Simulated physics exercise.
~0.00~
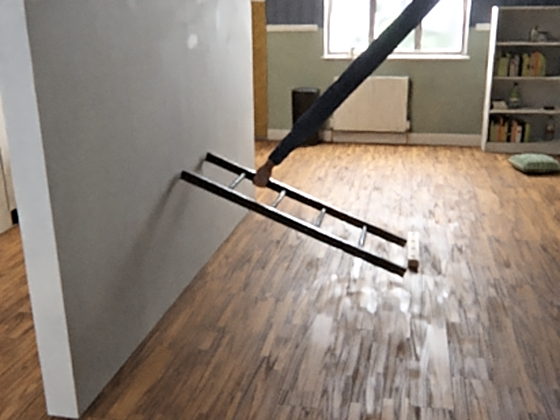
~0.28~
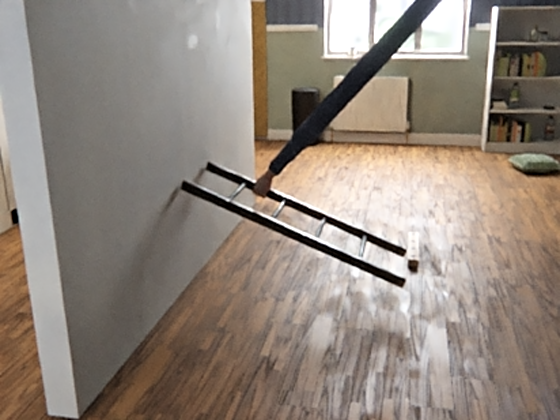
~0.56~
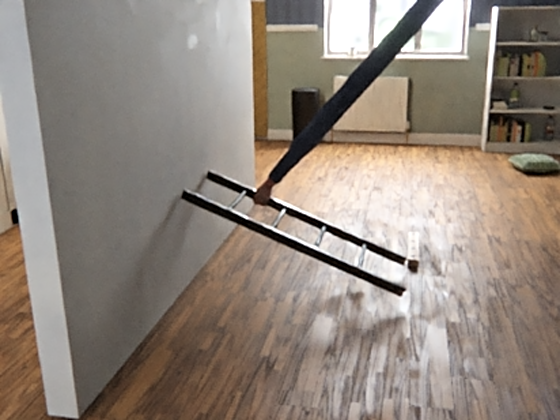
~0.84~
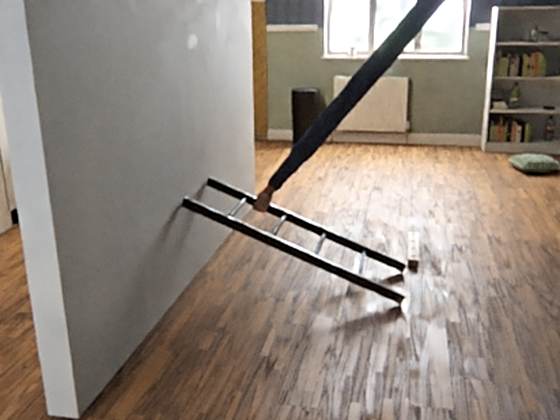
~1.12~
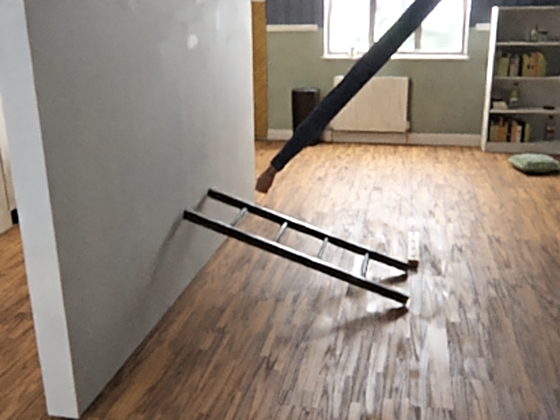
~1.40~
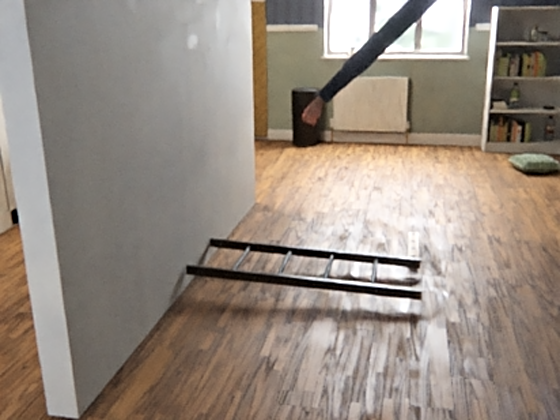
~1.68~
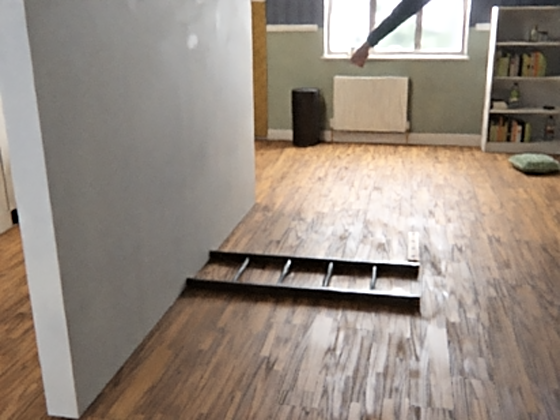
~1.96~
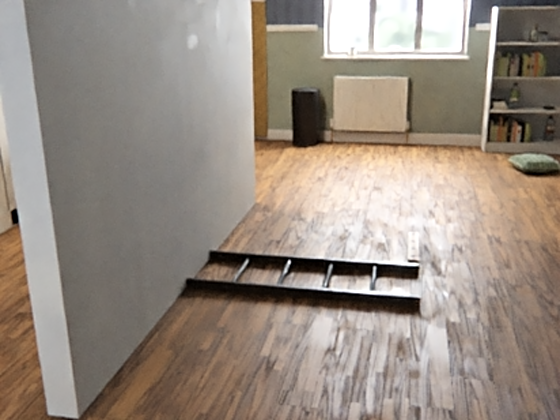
A black, ladder-like rack is held at a slant by a dark-sleeved arm reaching in from the top, its left end close to a pale grey partition. The view looks slightly down across a room with a shiny brown plank floor, a small pale strip of wood near the rack's right end, and a window, radiator and bookshelf behind. The hand lowers the rack until its feet meet the floor, then lets go and draws back. The feet slip a little to the right while the upper end drops down along the partition. The rack ends flat and still on the floor, the arm gone and the strip unmoved.
